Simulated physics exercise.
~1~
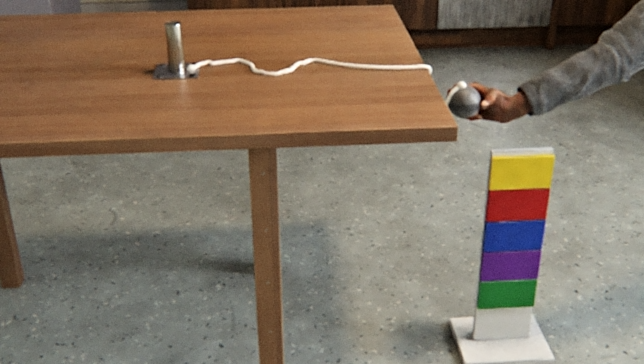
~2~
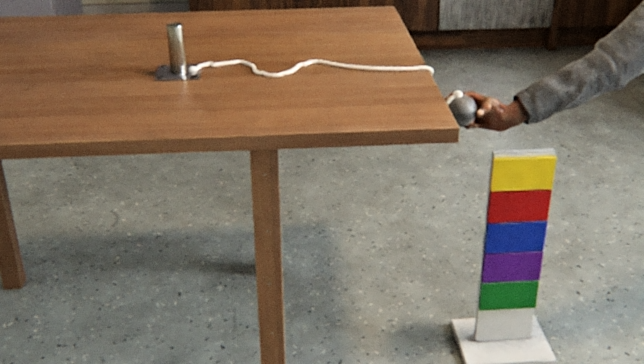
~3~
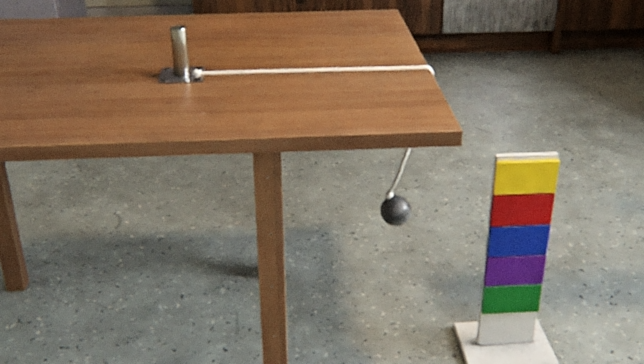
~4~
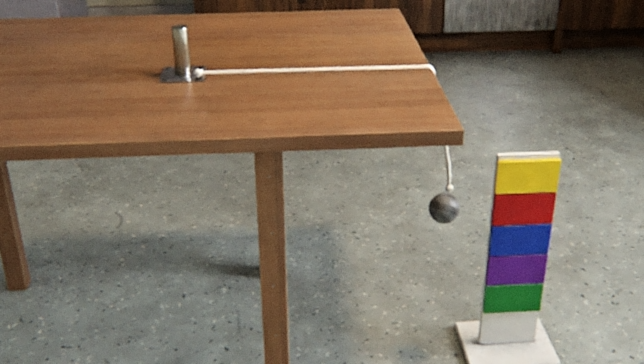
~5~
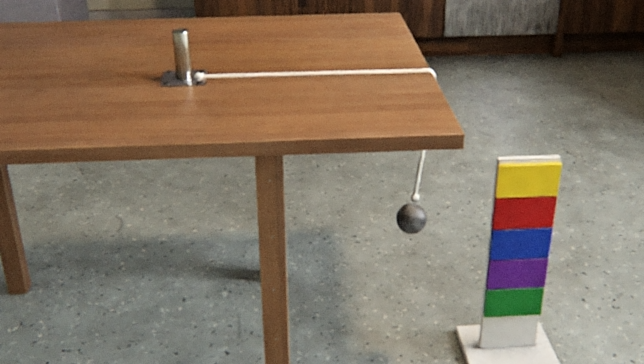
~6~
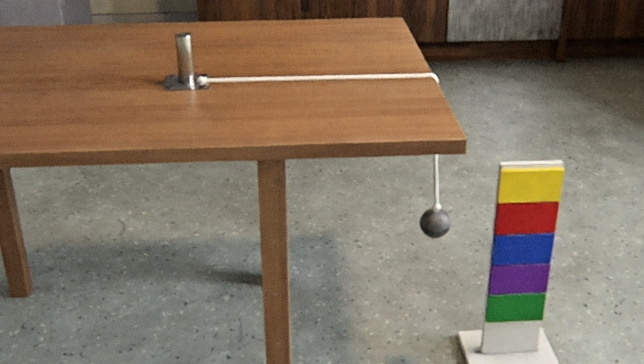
At a table's edge, a hand releases a grey ball, which swings, hanging level with red.
